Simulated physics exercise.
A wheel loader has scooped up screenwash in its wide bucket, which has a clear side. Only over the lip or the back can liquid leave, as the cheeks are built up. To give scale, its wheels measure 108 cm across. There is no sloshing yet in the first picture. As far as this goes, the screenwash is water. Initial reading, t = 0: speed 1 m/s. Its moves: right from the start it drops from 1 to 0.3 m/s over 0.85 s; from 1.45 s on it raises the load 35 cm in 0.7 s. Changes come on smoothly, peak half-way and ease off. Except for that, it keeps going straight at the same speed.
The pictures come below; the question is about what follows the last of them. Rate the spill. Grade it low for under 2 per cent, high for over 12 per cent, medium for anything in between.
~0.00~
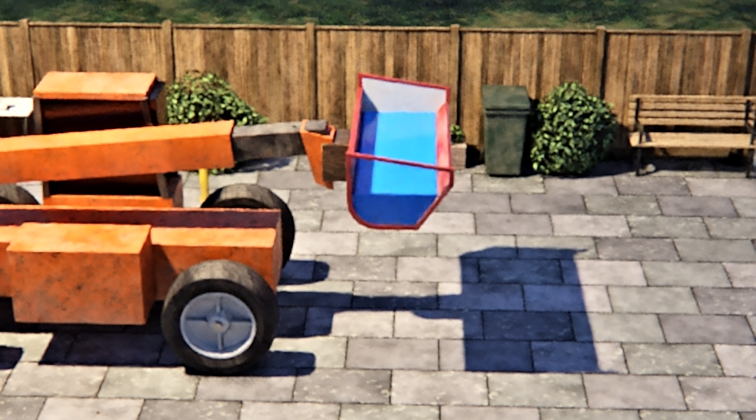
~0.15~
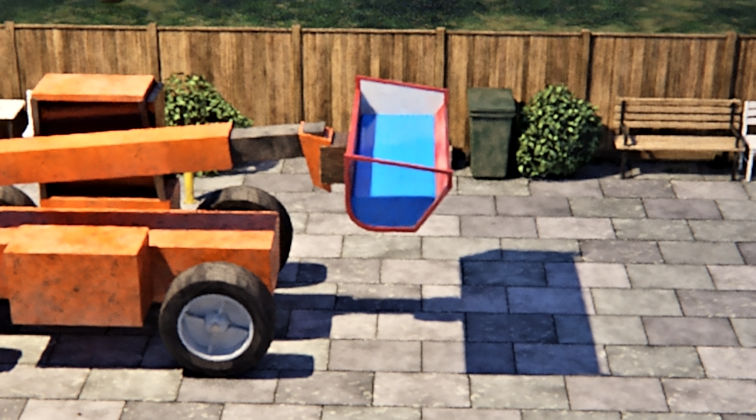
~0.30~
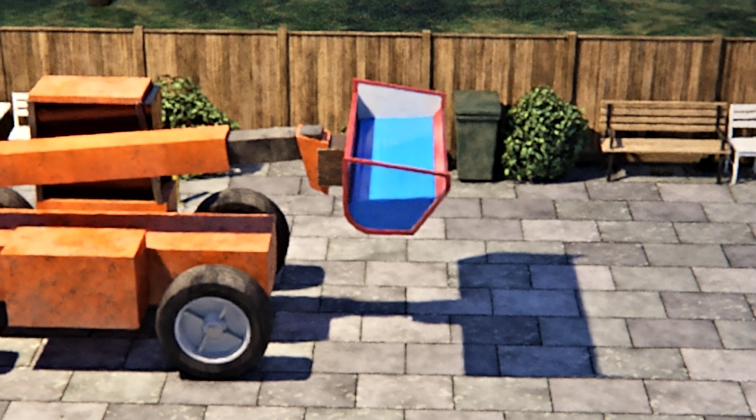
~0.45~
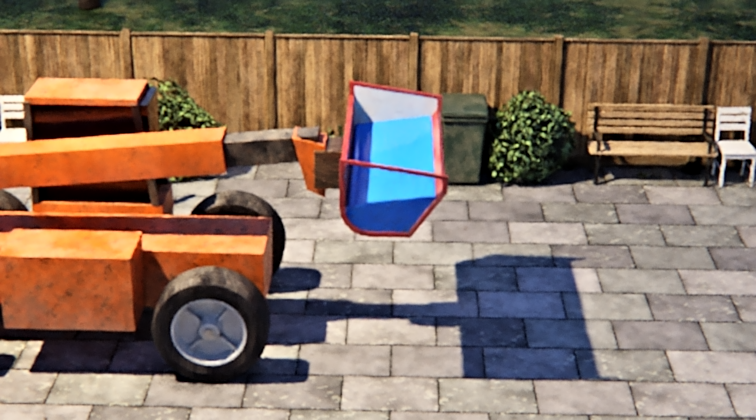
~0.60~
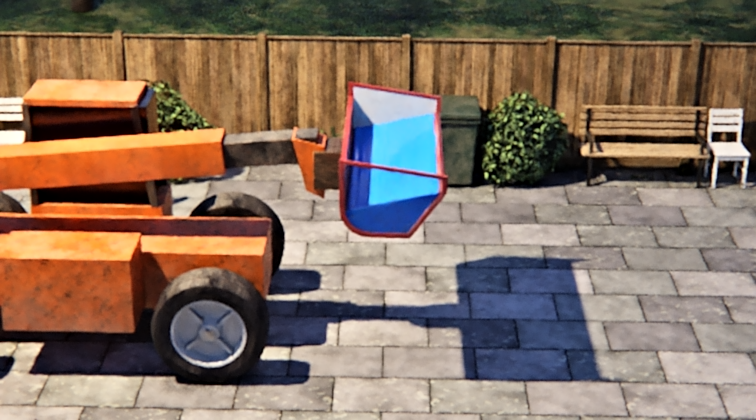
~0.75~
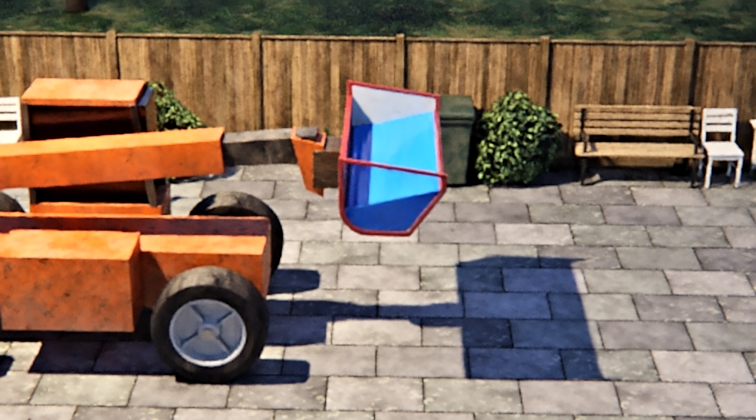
Low loss.
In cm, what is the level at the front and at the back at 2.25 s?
Front 28 cm and back 28 cm.
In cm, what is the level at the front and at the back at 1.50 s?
Around 26 cm toward the front, with 30 cm behind.
Then, 1.50 s in, the surface stands 30 cm at the back and 26 cm at the front; all of it is still inside.
Then, 2.25 s in, the surface stands 28 cm at the back and 28 cm at the front; all of it is still inside.
Then, 2.95 s in, the surface stands 25 cm at the back and 32 cm at the front; all of it is still inside.
Then, 5.03 s in, all of it is still inside.
